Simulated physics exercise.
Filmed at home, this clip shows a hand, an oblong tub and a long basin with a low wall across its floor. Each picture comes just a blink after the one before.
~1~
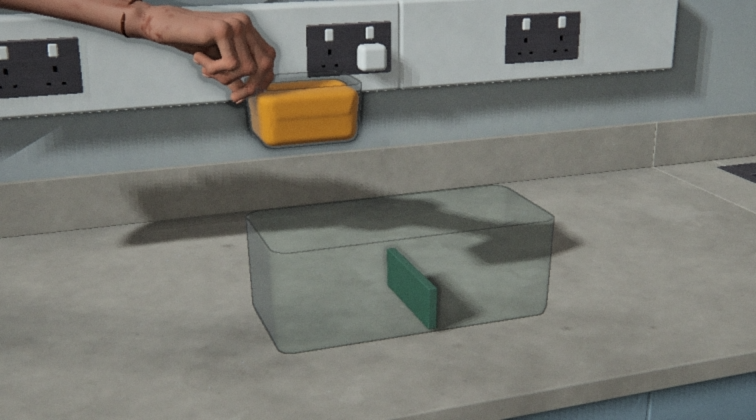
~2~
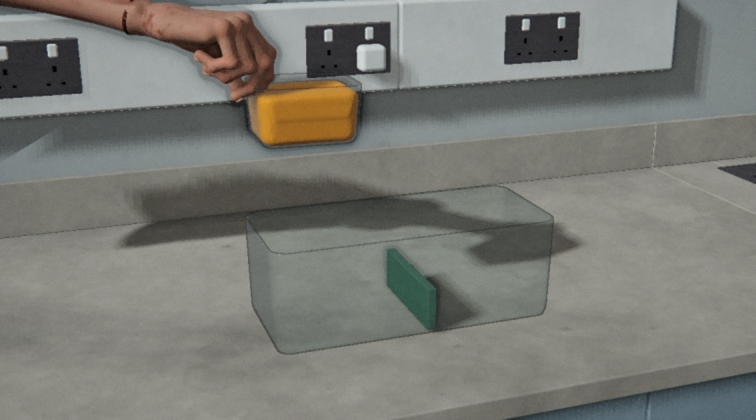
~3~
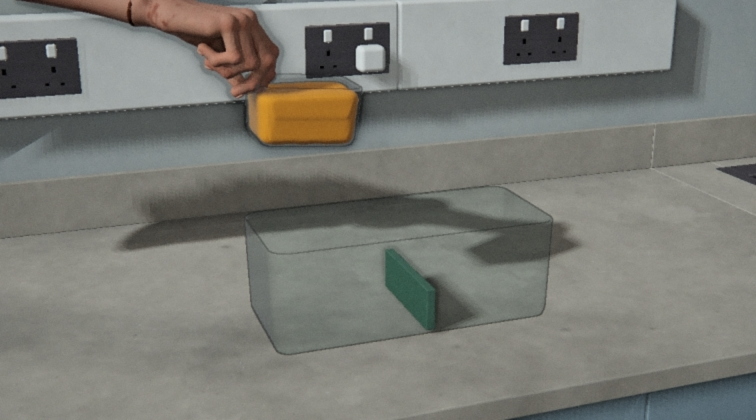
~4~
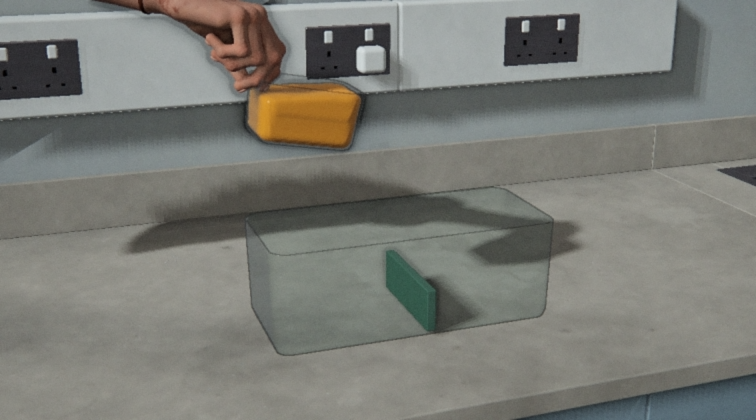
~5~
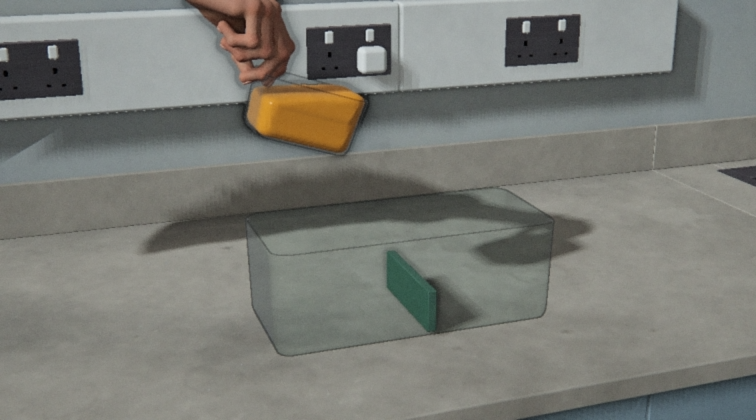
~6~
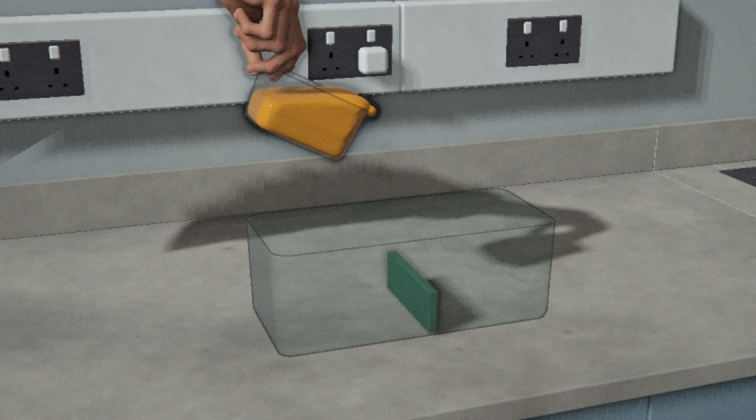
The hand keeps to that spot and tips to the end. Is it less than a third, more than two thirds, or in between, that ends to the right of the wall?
I predict a middling amount ends up right of the wall, one third up to two thirds.
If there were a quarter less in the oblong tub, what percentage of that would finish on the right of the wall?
It comes to 30 per cent or so.
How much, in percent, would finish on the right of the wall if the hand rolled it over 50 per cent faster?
It works out near 45 %.
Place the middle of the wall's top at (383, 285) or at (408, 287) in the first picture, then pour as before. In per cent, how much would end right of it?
That'd be about 80 percent for the first and about 65 percent for the other.
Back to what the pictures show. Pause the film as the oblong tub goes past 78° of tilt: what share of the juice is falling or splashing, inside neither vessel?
Roughly 40 per cent.
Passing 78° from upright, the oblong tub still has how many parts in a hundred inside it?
Near 35 percent is still in there.
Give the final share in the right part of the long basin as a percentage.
That works out to roughly 55 percent.
A moment on, the oblong tub is tipped on its side and 34 per cent is still to pour, 7 is left of the wall and 19 right of it.
Next, the oblong tub is tipped on its side and 9 per cent is still to pour, 30 is left of the wall and 54 right of it.
Then the oblong tub is tipped on its side and 2 per cent is still to pour, 41 is left of the wall and 54 right of it.
Later the oblong tub is tipped on its side and 0 per cent is still to pour, 43 is left of the wall and 54 right of it.
At rest 45 per cent lies left of the wall, 54 right of it and 1 outside.
